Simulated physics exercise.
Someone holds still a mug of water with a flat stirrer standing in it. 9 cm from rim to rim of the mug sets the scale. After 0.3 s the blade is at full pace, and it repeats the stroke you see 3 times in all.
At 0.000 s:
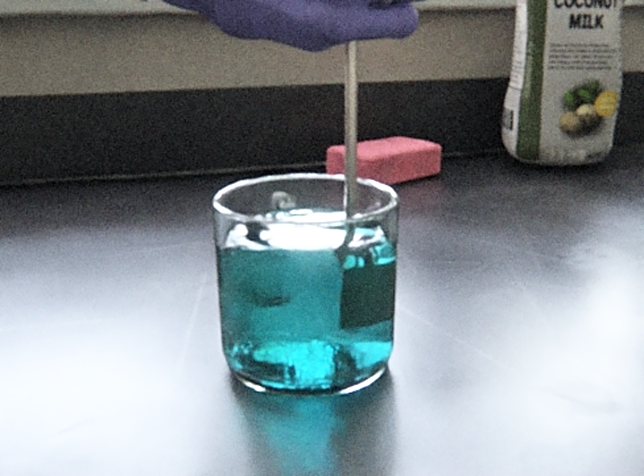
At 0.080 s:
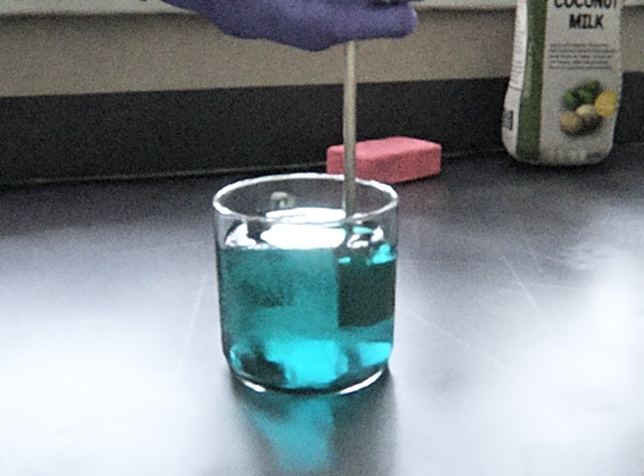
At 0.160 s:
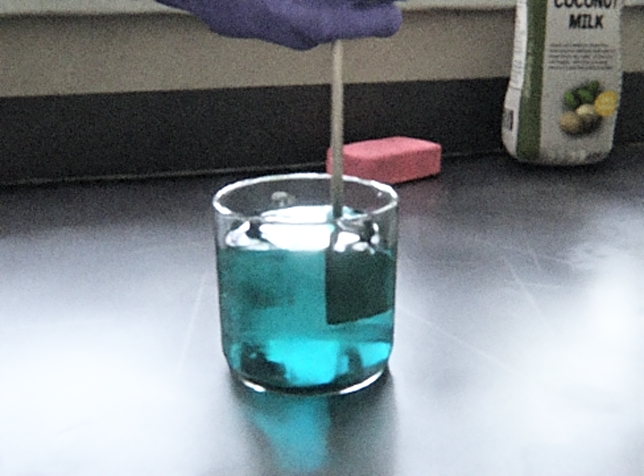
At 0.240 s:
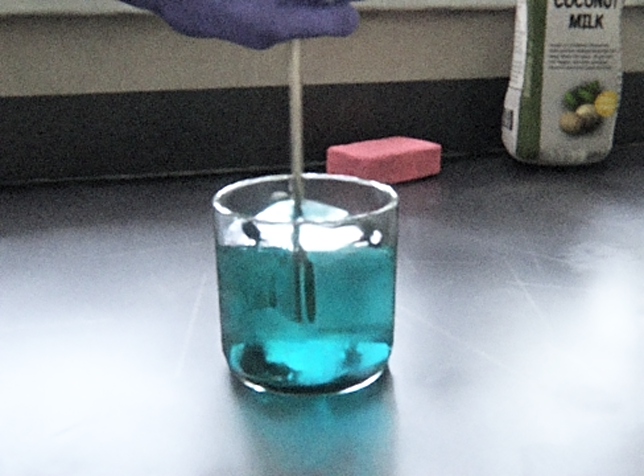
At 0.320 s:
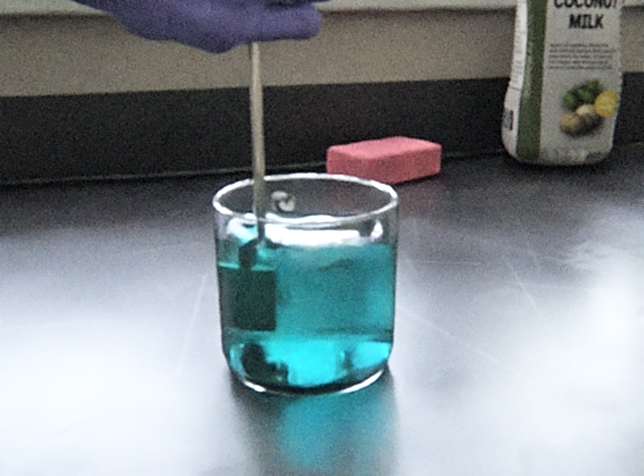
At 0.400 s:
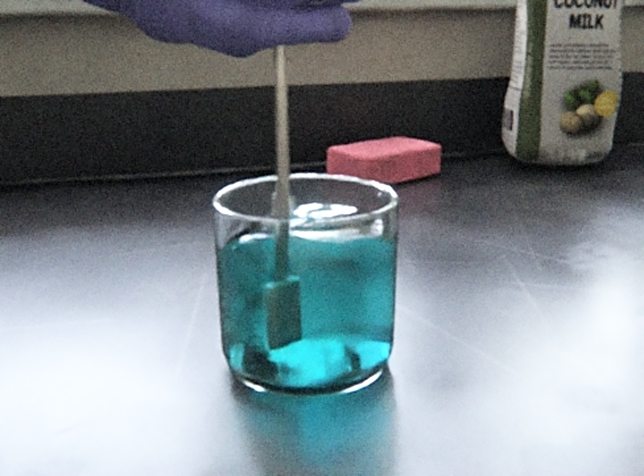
In this clip, a purple-gloved hand moves a flat-bladed stirrer through blue-green liquid in a clear glass container on a dark tabletop, sweeping from the right side to the left, then shifting slightly back toward the right.
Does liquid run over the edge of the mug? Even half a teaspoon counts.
No. It is going to retain its contents.
By 0.68 s 0 ml is over the rim.
By 0.95 s 0 ml is over the rim.
By 1.23 s 0 ml is over the rim.
By 1.50 s 0 ml is over the rim.
At rest 0 ml is over the rim.
